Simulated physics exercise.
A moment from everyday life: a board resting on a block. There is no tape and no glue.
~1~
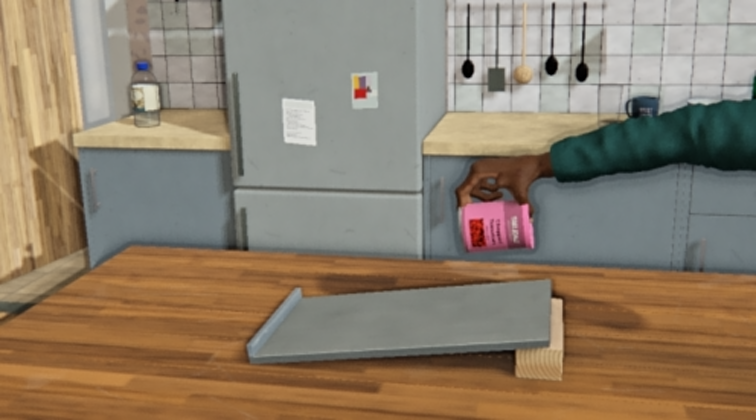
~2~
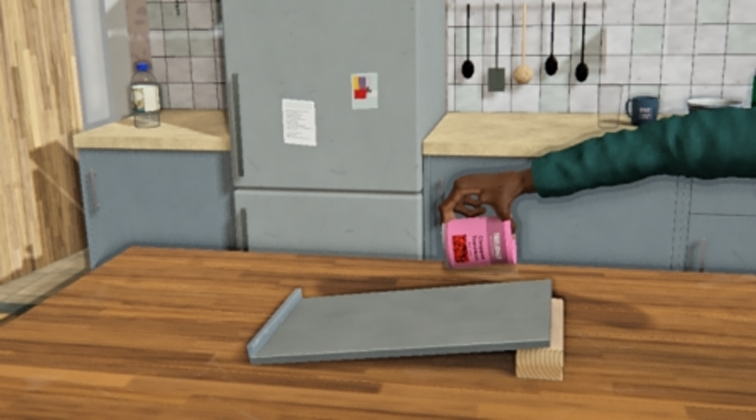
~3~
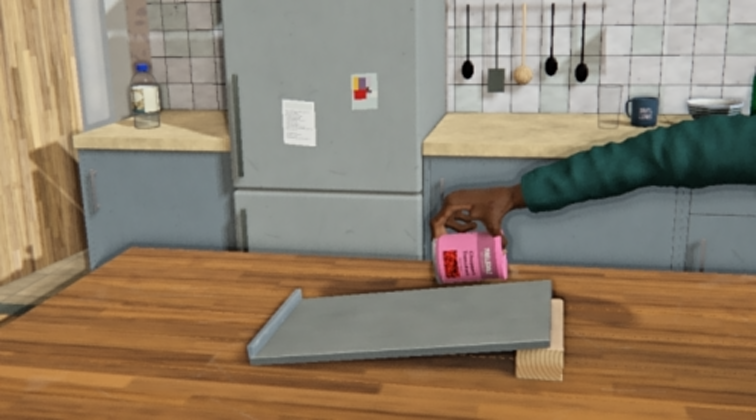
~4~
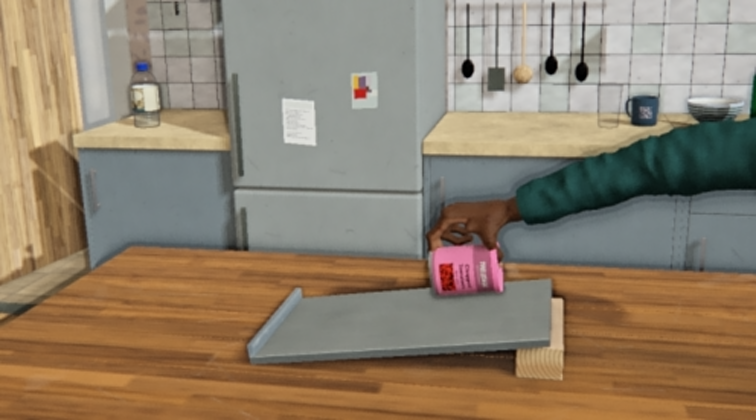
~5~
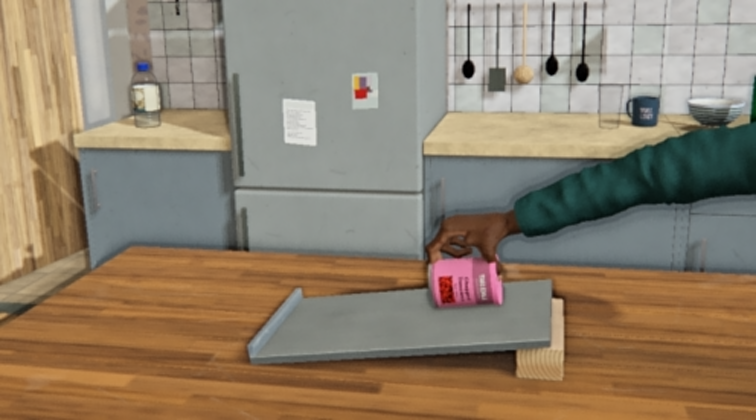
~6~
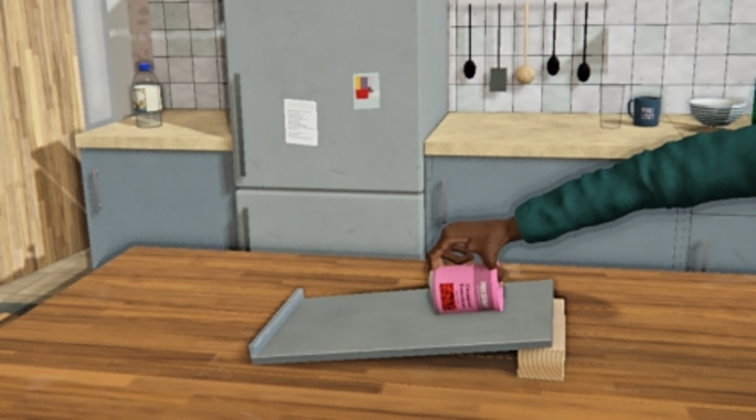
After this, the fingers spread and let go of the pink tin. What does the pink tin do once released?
The pink tin keeps still.
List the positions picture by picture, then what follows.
In the first picture, coming down; pink tin (496, 226).
In the second picture, coming down; pink tin (479, 242).
In the third picture, coming down; pink tin (470, 257).
In the fourth picture, coming down; pink tin (466, 270).
In the fifth picture, coming down; pink tin (466, 282).
In the sixth picture, set down, still held; pink tin (466, 288).
Then, 0.30 s later than the last frame, all is still.
Then, 0.70 s later than the last frame, pink tin resting near (466, 289).
When it is over, it is as before. End places, in pixels of the last picture, pink tin near (466, 289). The pink tin keeps its place.
